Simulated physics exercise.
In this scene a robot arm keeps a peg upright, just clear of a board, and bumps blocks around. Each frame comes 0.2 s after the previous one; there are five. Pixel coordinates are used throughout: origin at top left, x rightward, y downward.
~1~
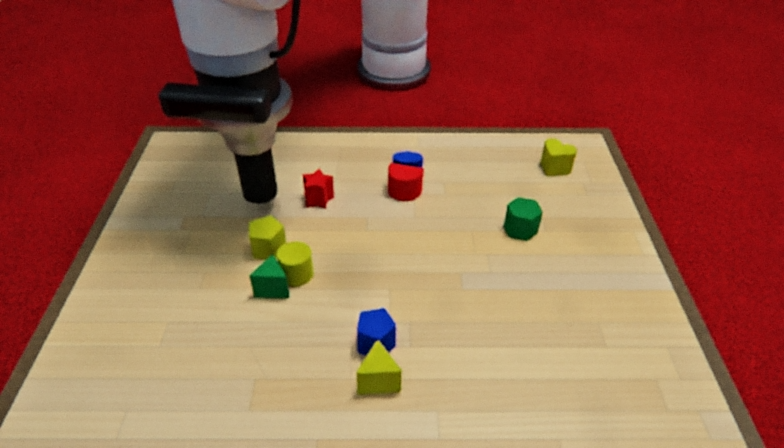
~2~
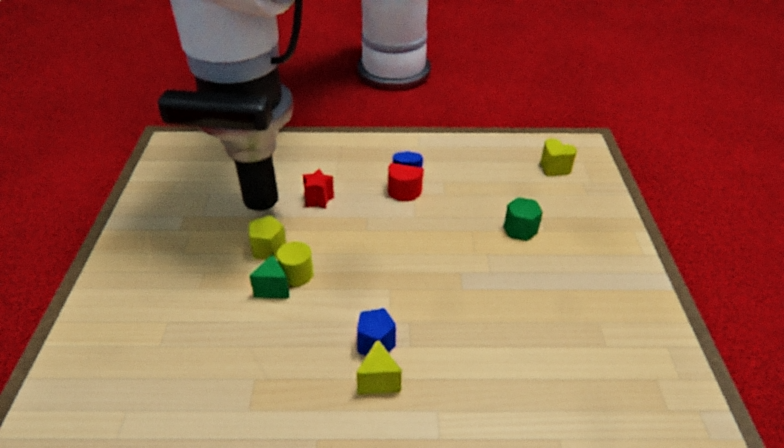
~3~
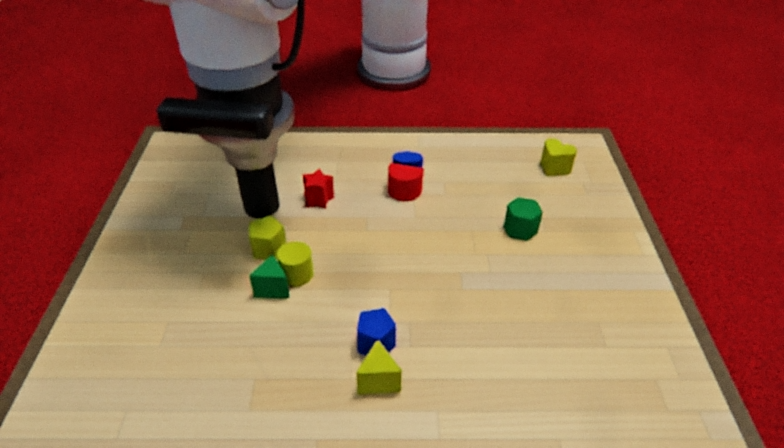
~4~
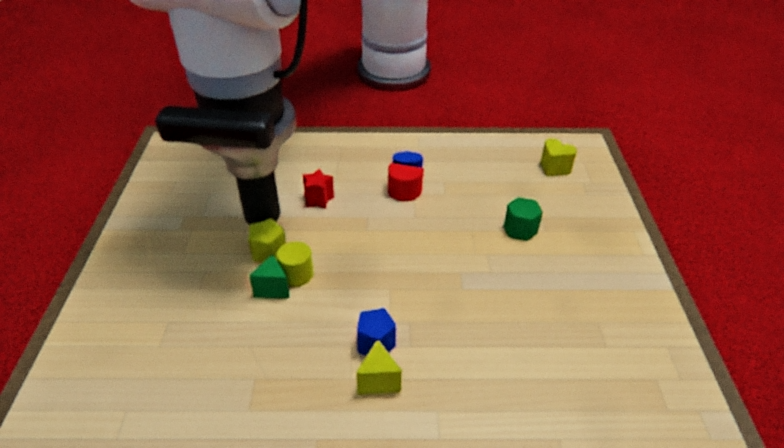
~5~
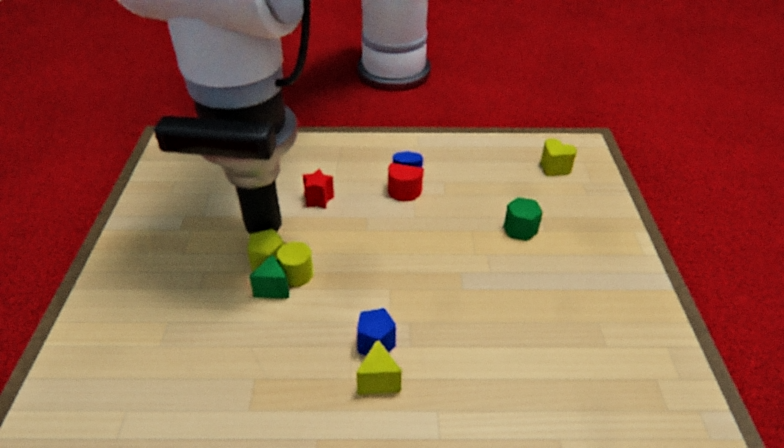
A robot arm with a black peg moved slowly toward the near side of a wooden board scattered with colored blocks, then nudged a yellow block slightly closer to the green triangle and yellow cylinder.
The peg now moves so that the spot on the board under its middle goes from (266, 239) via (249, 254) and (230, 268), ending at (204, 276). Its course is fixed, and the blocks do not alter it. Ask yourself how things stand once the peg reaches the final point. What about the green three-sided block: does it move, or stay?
It is moved off its spot.
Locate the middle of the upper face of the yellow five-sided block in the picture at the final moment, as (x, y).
At roughly (252, 263).
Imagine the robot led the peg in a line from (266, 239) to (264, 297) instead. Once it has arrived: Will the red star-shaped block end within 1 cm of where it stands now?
My answer is yes.
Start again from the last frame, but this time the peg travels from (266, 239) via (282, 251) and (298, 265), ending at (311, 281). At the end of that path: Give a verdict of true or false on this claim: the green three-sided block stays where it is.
The claim does not hold.
On the path given first. Halfway along, peg (236, 247); yellow five-sided block (254, 261), turned 50° anticlockwise; green three-sided block (273, 276).
At the end, peg (200, 262); yellow five-sided block (252, 263), turned 60° anticlockwise; green three-sided block (273, 276); yellow circular block in place.
